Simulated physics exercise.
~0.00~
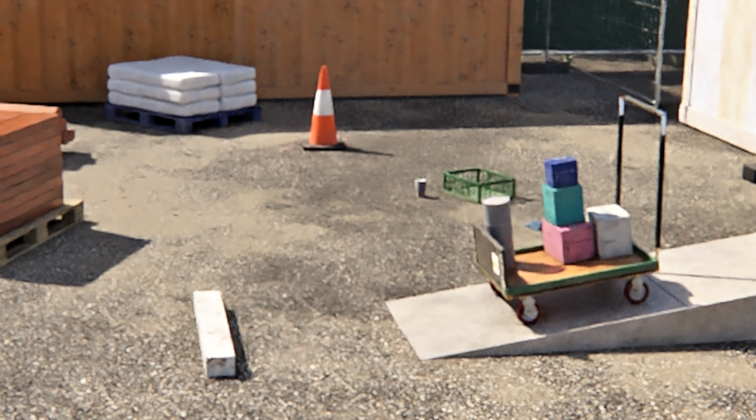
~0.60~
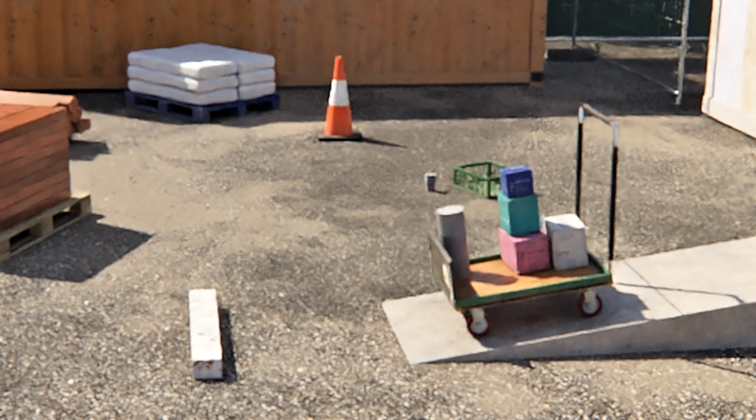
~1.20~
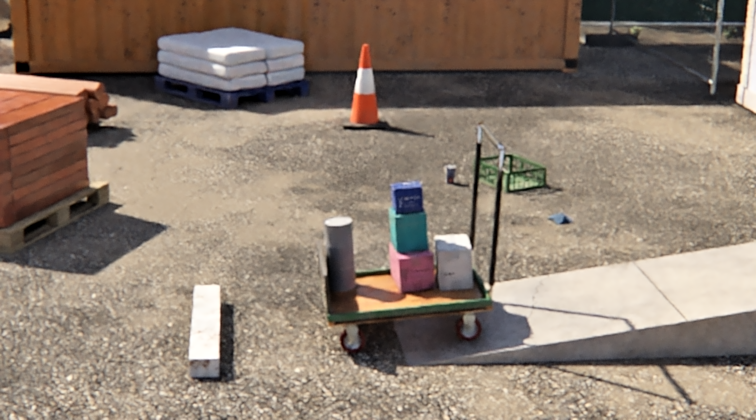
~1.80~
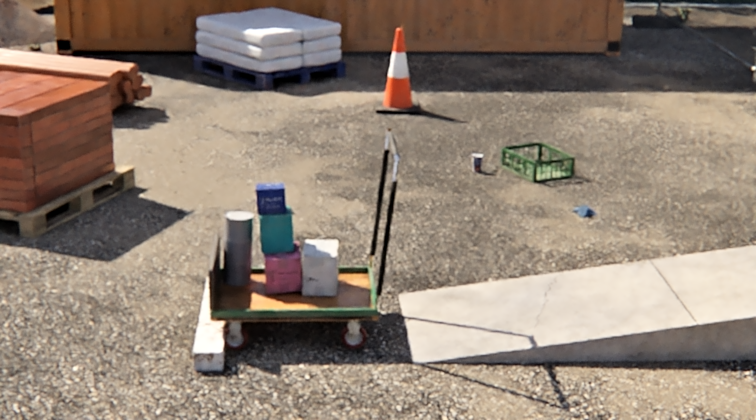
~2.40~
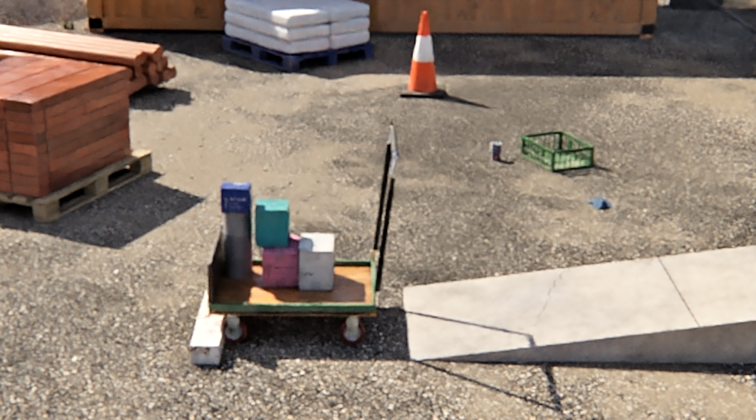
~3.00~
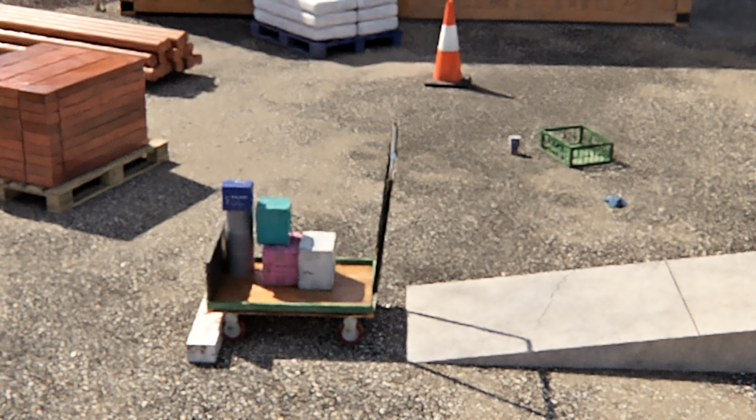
A flat trolley carrying a grey canister, a white box and a stack of pink, turquoise and blue boxes rolls leftward down a pale ramp in a sunlit gravel yard, seen from slightly above and the side. An orange-and-white cone, a green crate, white sacks and stacked reddish timber stand behind. The trolley leaves the ramp, crosses the flat ground and stops against a white kerb block. The upper boxes shift left, and the blue one slides off the turquoise box onto the canister. It ends perched there, with everything still aboard and the trolley at rest.
